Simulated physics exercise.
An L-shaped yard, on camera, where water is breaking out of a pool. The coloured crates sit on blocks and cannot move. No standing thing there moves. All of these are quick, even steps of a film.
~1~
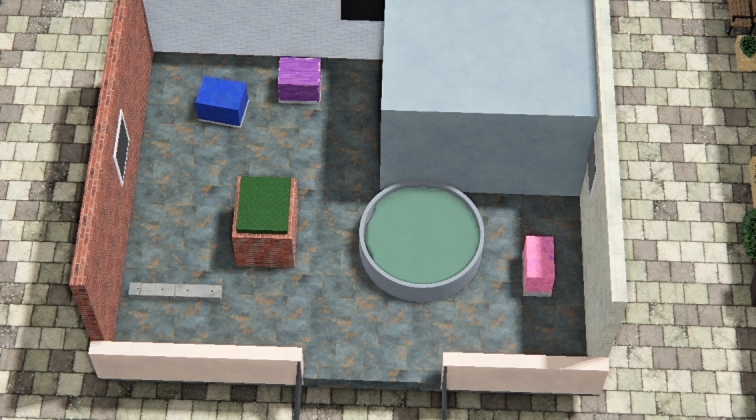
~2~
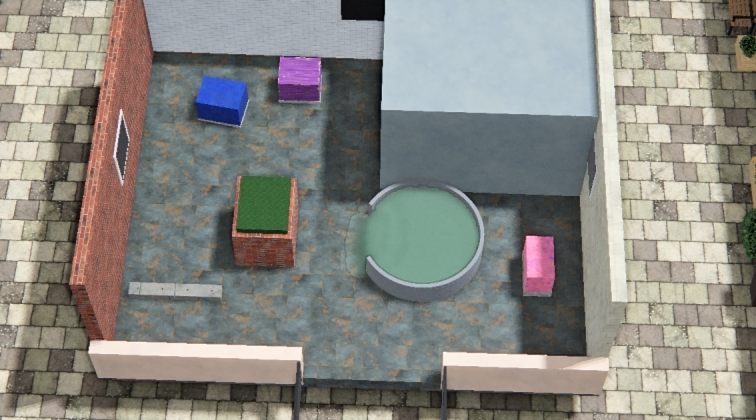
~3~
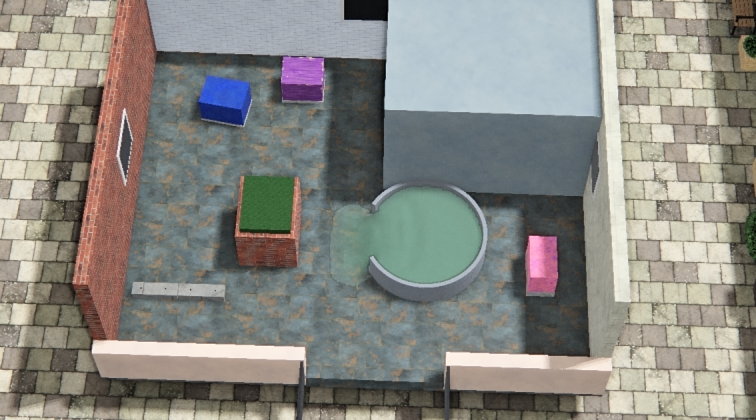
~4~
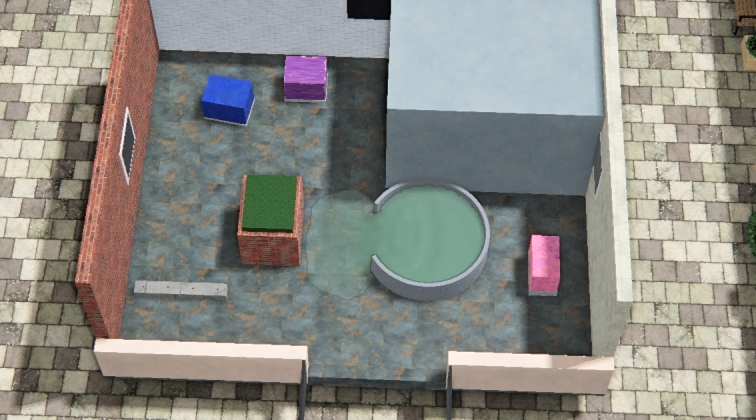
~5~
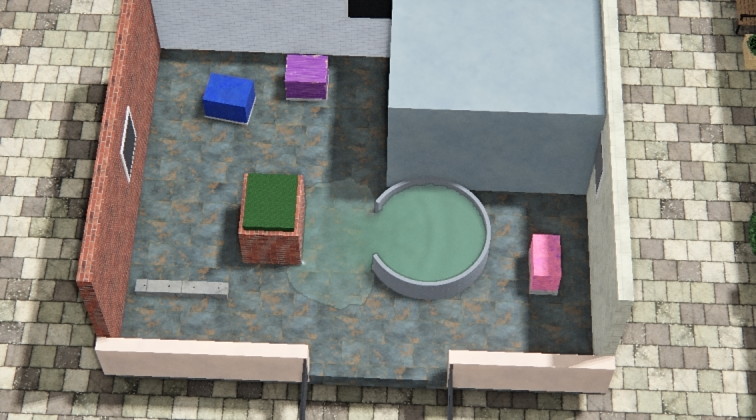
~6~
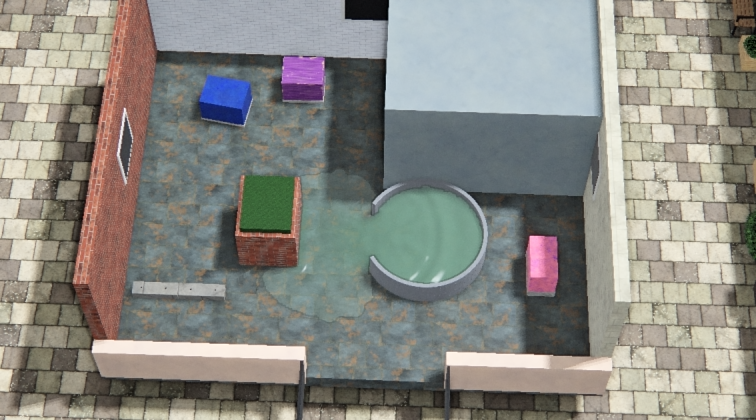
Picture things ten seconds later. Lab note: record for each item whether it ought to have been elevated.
In order: The purple crate is affected by the water. The pink crate is unaffected by the water. The blue crate is affected by the water.
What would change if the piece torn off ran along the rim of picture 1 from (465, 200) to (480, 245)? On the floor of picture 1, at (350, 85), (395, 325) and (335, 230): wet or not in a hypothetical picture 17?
Spot one: Spared by the leak. Spot two: Spared by the leak. Spot three: Spared by the leak.
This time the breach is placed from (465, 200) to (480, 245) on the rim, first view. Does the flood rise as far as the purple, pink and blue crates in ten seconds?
The purple crate stays untouched; the pink crate gets drenched; the blue crate stays untouched.
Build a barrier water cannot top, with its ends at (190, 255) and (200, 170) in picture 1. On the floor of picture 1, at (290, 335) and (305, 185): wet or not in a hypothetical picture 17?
Reached, reached.
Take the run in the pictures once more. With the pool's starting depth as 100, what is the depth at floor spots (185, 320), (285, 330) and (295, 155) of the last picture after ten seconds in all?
Respectively 12, 10 and 8 per cent.
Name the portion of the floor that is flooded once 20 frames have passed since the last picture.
I'd estimate some 45 per cent.
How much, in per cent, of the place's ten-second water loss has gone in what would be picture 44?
Some 55 per cent.
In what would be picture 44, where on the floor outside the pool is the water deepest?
I'd go with (177, 359) as the deepest place.
A moment on, water covers 15 % of the floor; the purple crate not reached, the pink crate not reached, the blue crate not reached.
Next, water covers 30 % of the floor; the purple crate water round its plinth, the pink crate not reached, the blue crate water round its plinth.
Then, water covers 45 % of the floor; the purple crate water round its plinth, the pink crate not reached, the blue crate water round its plinth.
Later, water covers 55 % of the floor; the purple crate water round its plinth, the pink crate not reached, the blue crate water round its plinth.
In the end, water covers 75 % of the floor; the purple crate was topped, the pink crate stayed above the water, the blue crate was topped.
